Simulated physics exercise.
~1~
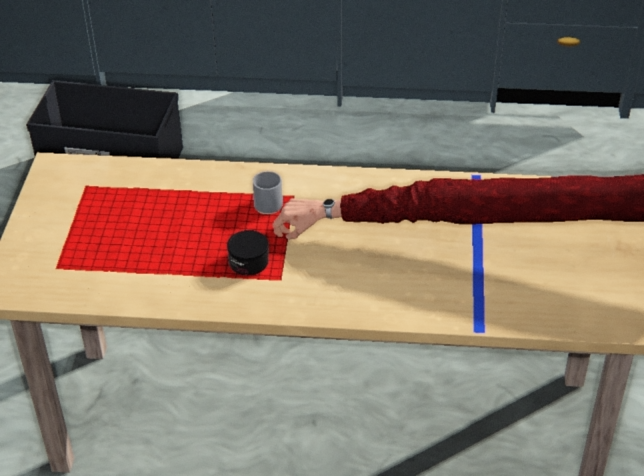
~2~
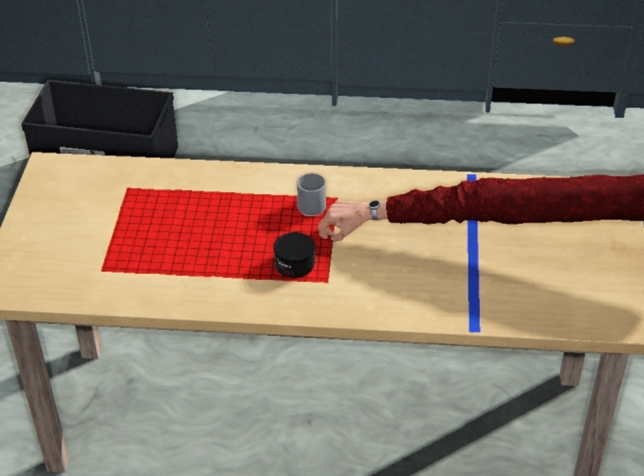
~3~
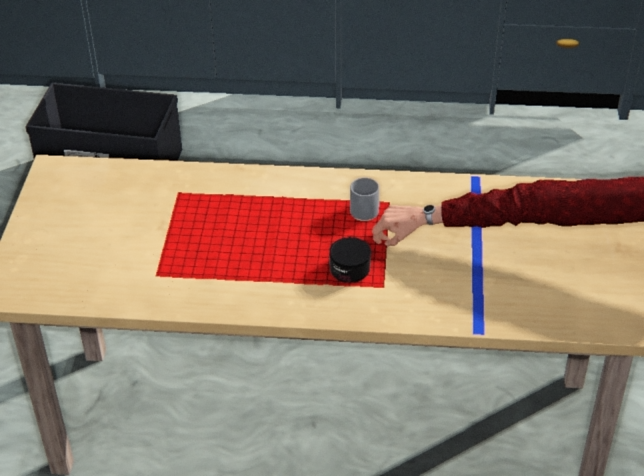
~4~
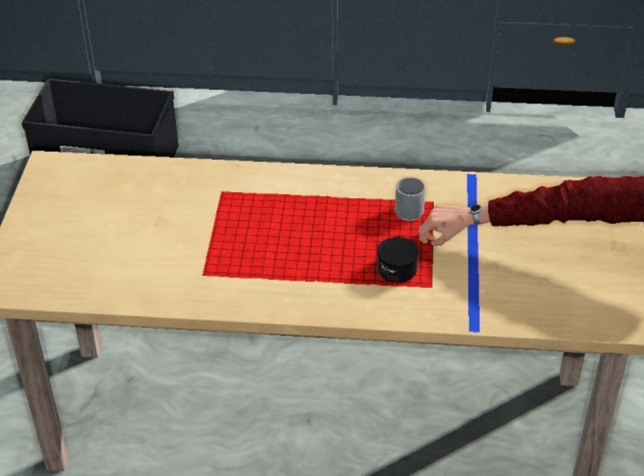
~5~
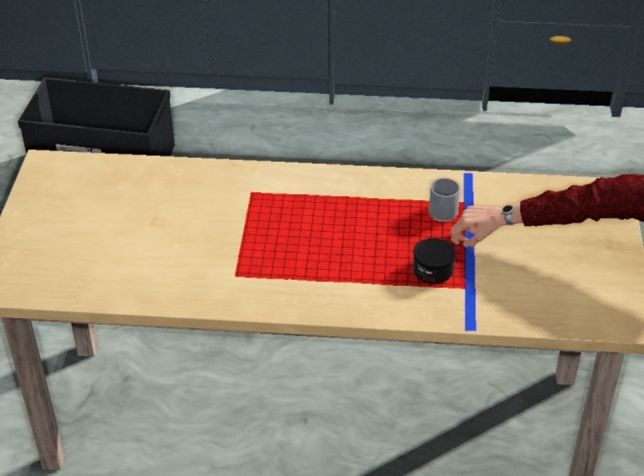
A hand pulls a red mat carrying a grey mug and black tub right to blue tape.
